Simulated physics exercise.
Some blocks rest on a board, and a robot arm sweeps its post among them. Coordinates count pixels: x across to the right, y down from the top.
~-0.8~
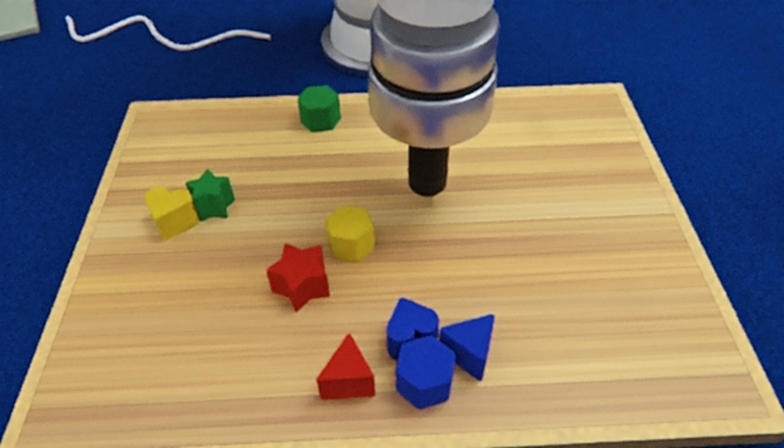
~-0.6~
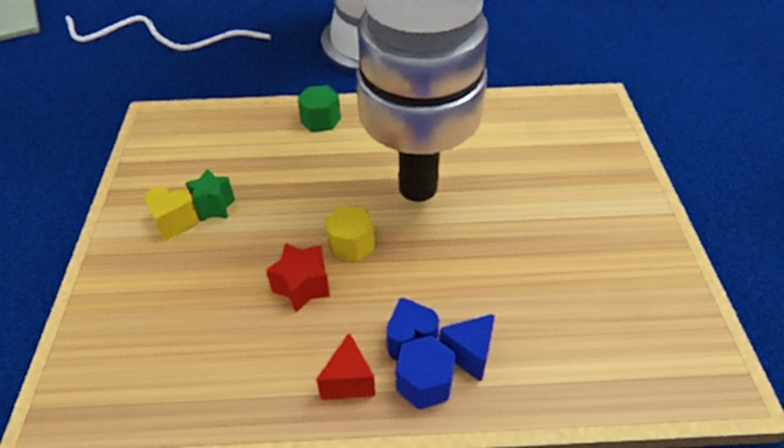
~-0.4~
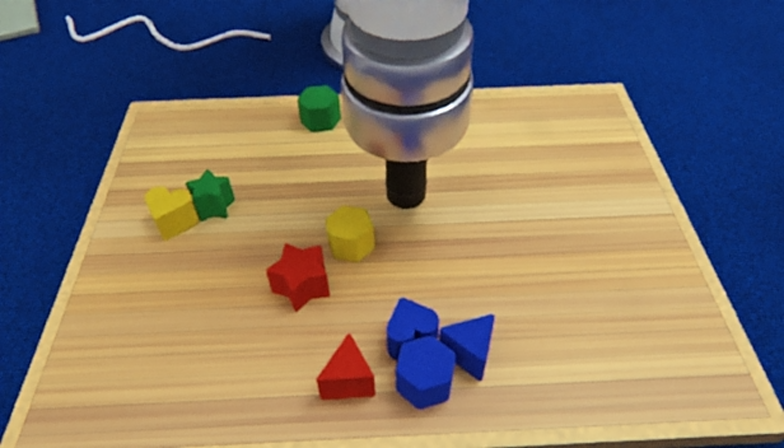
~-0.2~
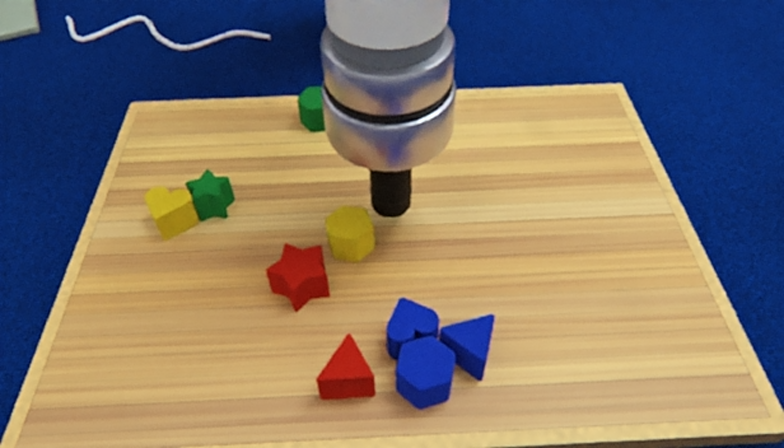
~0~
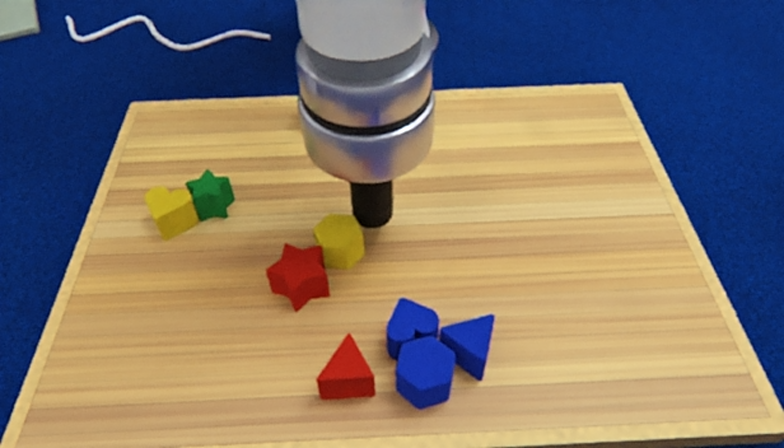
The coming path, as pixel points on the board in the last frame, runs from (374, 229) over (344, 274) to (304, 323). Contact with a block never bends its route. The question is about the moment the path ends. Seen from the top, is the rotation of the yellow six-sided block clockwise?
Answer: Yes.
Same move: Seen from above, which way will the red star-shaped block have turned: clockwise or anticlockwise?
Counterclockwise rotation.
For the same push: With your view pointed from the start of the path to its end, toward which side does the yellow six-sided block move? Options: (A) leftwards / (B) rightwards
B: Rightwards.
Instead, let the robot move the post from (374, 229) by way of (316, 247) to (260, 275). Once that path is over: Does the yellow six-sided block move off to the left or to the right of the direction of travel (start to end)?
The yellow six-sided block goes left.
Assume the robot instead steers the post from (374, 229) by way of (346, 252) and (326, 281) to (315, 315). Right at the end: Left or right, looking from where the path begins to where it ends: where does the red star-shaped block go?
Measured against the direction from start to end, the red star-shaped block shifts toward the right-hand side.
On the path given first. One third of the way, post (354, 244); red star-shaped block (266, 286), turned 15° anticlockwise; yellow six-sided block (309, 253), turned 30° clockwise.
Two thirds of the way, post (328, 276); red star-shaped block (242, 293), turned 35° anticlockwise; yellow six-sided block (282, 266), turned 85° clockwise.
At the end, post (301, 309); red star-shaped block (225, 299), turned 25° anticlockwise; yellow six-sided block (268, 274), turned 110° clockwise; red triangle in place.
